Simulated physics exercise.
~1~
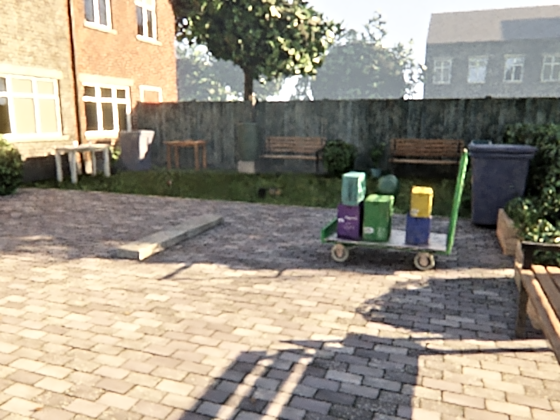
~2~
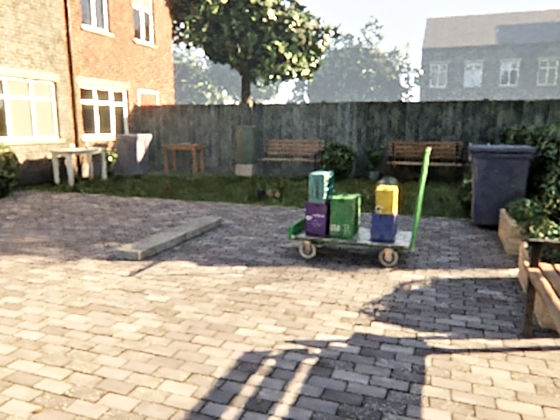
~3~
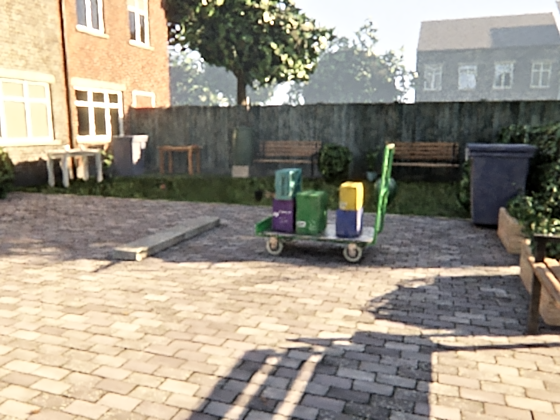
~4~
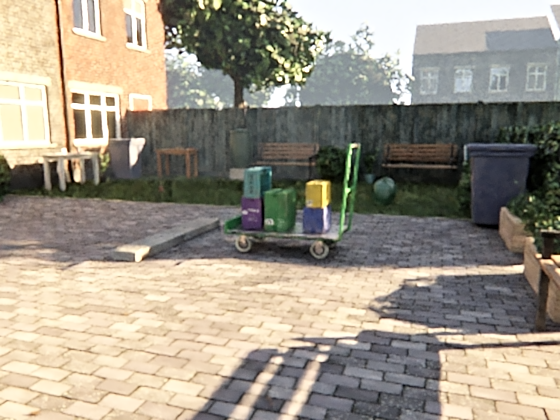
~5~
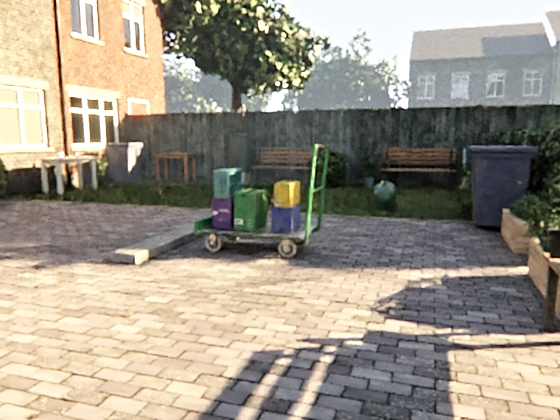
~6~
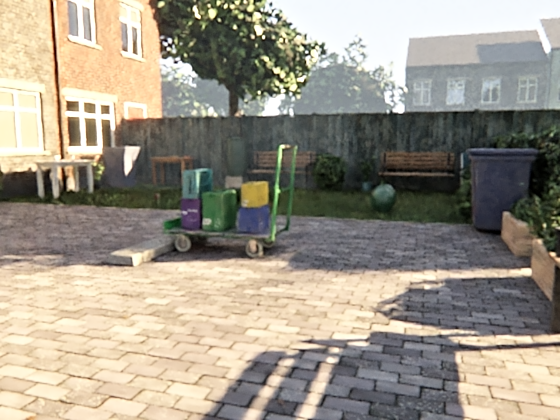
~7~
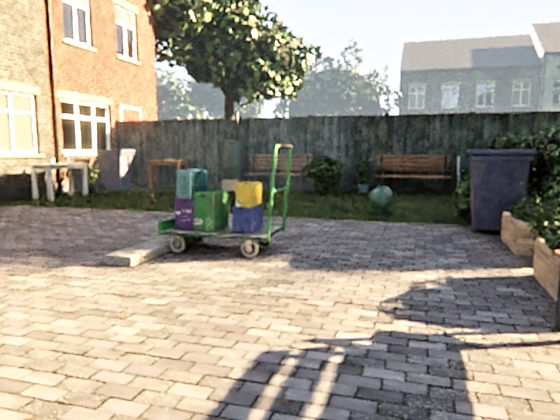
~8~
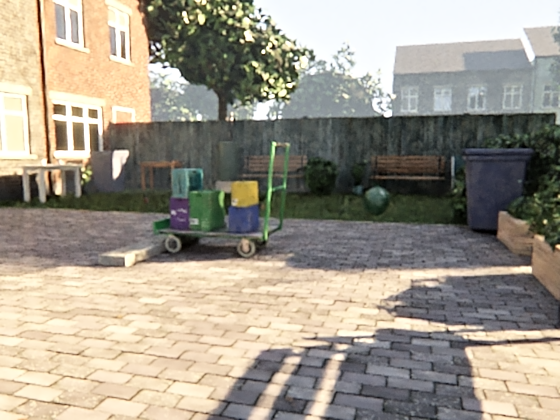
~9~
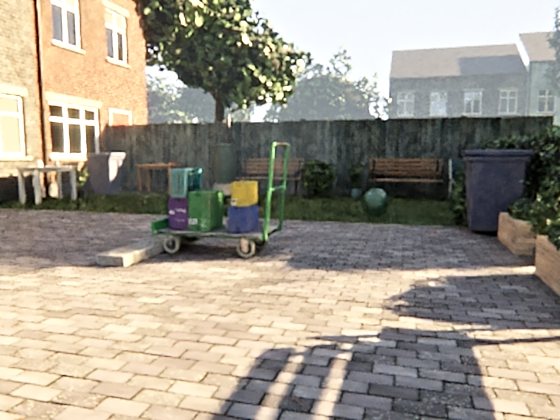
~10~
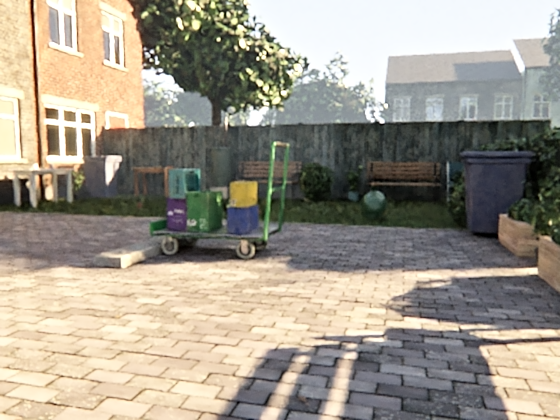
A flat cart carrying five boxes rolls left to a kerb and stops, its load still aboard.
